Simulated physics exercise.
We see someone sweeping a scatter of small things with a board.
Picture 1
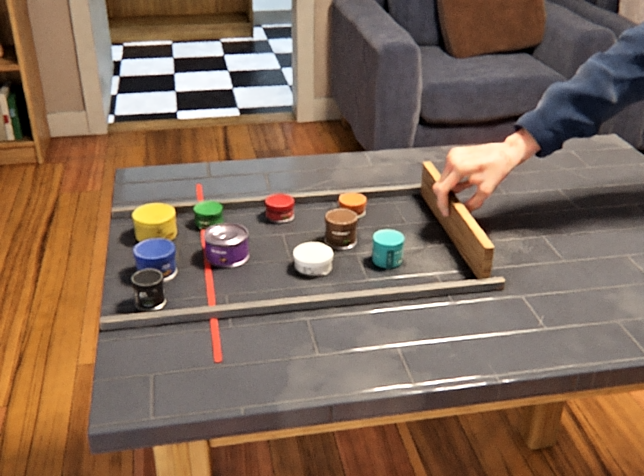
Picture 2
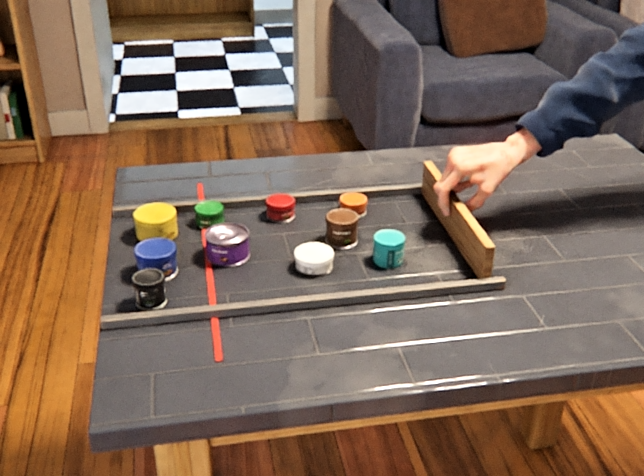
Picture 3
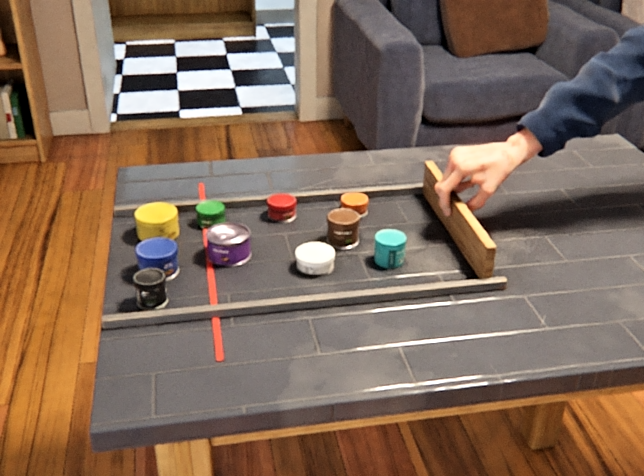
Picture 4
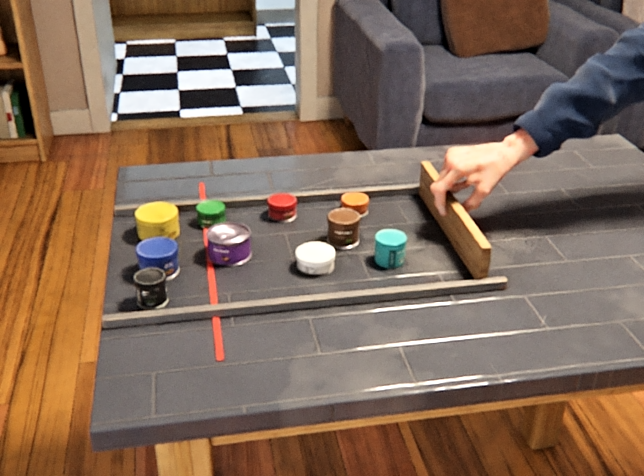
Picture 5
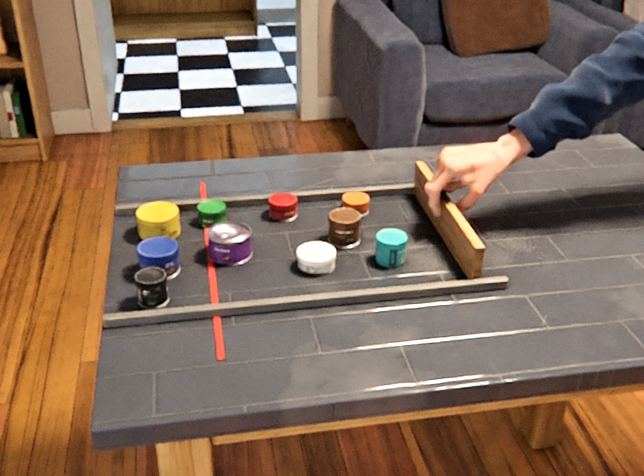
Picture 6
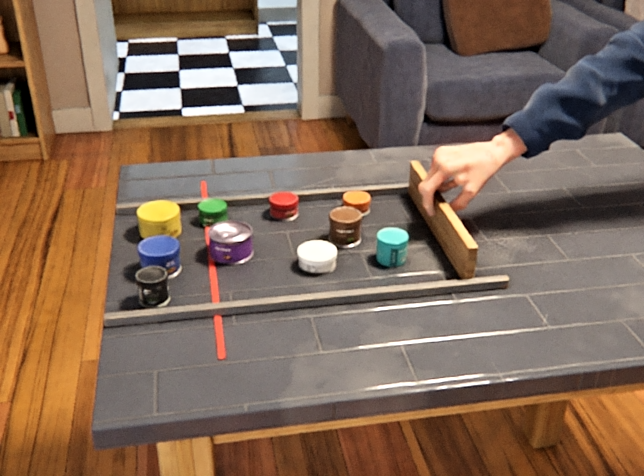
A hand slides a wooden board slightly left across a dark table toward small colourful pots.
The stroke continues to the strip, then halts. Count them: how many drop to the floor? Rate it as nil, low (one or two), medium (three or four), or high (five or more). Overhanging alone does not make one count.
Nil.
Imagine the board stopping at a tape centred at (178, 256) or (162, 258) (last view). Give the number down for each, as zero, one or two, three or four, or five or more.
Going place by place, the count is 1 or 2; one to two.
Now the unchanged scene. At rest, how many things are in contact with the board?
3 of them.
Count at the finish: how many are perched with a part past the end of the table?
You'd get 1.
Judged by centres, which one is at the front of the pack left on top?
The blue pot finishes nearest.
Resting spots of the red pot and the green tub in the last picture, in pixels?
The red pot ends at (178, 209) and the green tub at (149, 211).
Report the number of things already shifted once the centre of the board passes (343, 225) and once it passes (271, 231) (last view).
4 at one spot and 7 at the other.
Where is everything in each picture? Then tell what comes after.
Black tin (149, 290); yellow tub (155, 224); blue pot (156, 260); board (453, 217); tape (207, 257), in the first frame.
Yellow tub (156, 223); green tub (210, 215), in the second frame.
Blue pot (158, 260); board (455, 217), in the third frame.
Black tin (151, 289); white pot (315, 259), in the fourth frame.
Yellow tub (159, 222); orange pot (356, 204), in the fifth frame.
Black tin (153, 287); yellow tub (159, 221); blue pot (160, 258); board (439, 217); tape (211, 254), in the sixth frame.
Soon after, none off yet; black tin at rest near (153, 287); yellow tub at rest near (159, 221); blue pot at rest near (160, 258).
In the end, the number that fall off is zero.
